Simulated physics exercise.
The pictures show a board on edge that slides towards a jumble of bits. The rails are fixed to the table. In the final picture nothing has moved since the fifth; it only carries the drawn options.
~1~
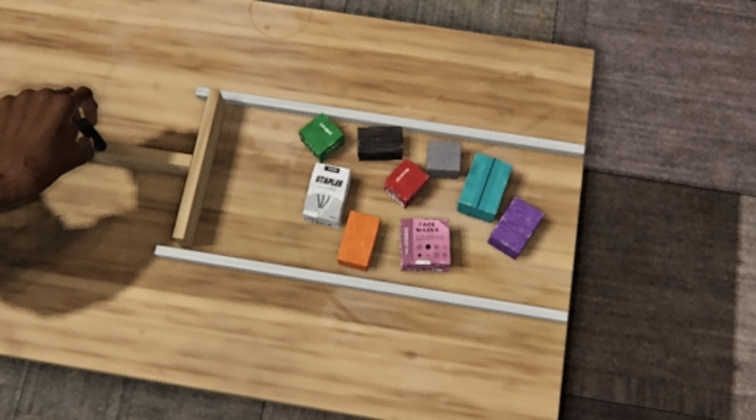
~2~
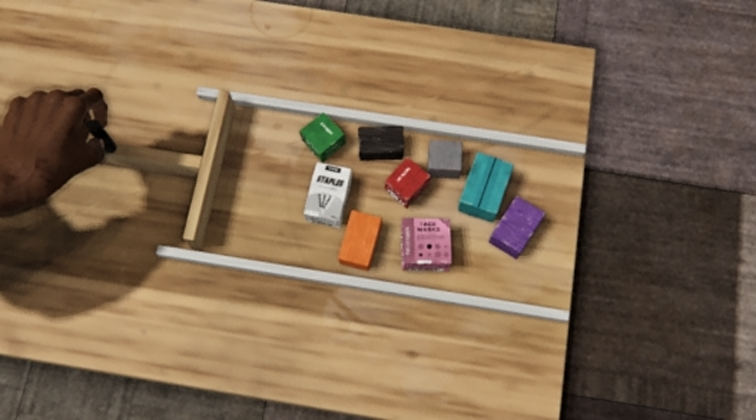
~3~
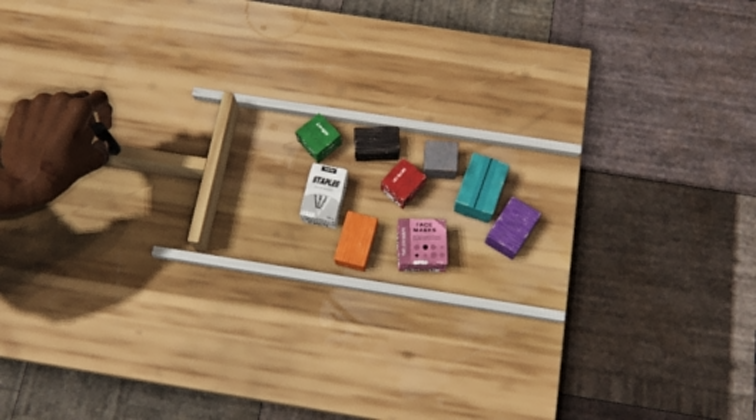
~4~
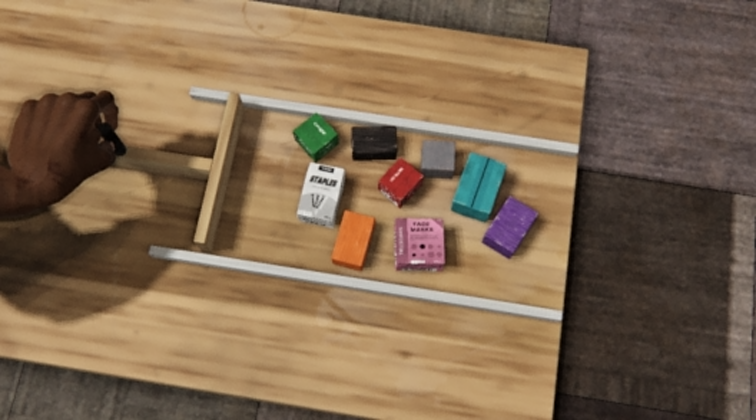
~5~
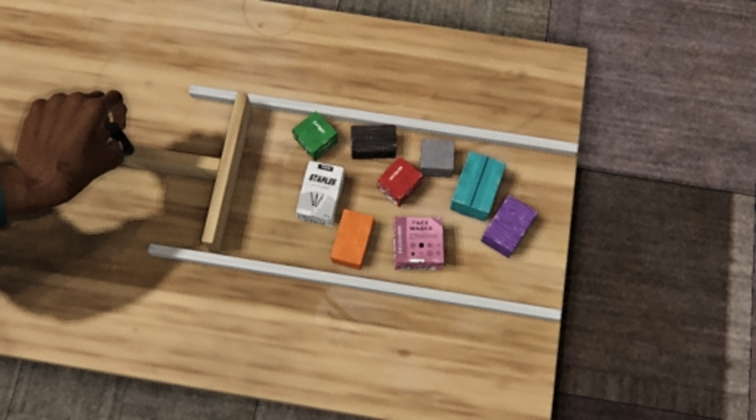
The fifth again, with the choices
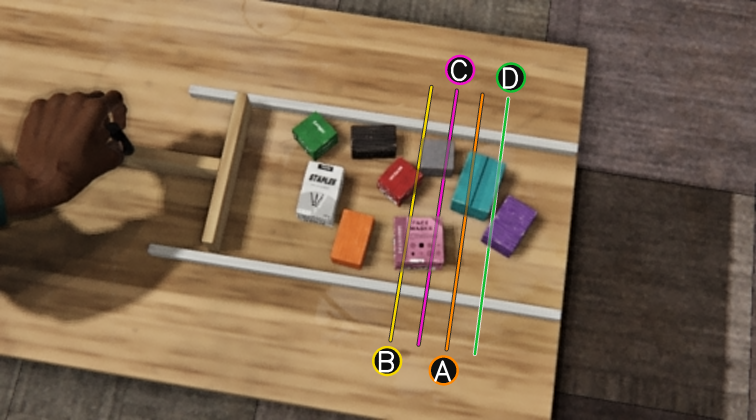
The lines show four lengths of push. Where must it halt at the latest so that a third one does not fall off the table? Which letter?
Up to line A.
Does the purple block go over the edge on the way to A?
By then, yes.
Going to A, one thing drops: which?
The purple block.
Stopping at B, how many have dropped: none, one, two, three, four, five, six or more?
In all, none.
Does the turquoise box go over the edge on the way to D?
Yes.
On the marked copy, A at (465, 216); B at (412, 208); C at (439, 212); D at (492, 220).
Following A. Soon after the start, board (311, 179); black block (389, 142); green box (348, 138).
Later, board (398, 192); purple block (523, 239); turquoise box (525, 200).
In the end, board (464, 203); purple block over the edge; turquoise box (574, 204); one fallen.
As for the rest, B is within the limit but short; C is within the limit but short; D drops three.
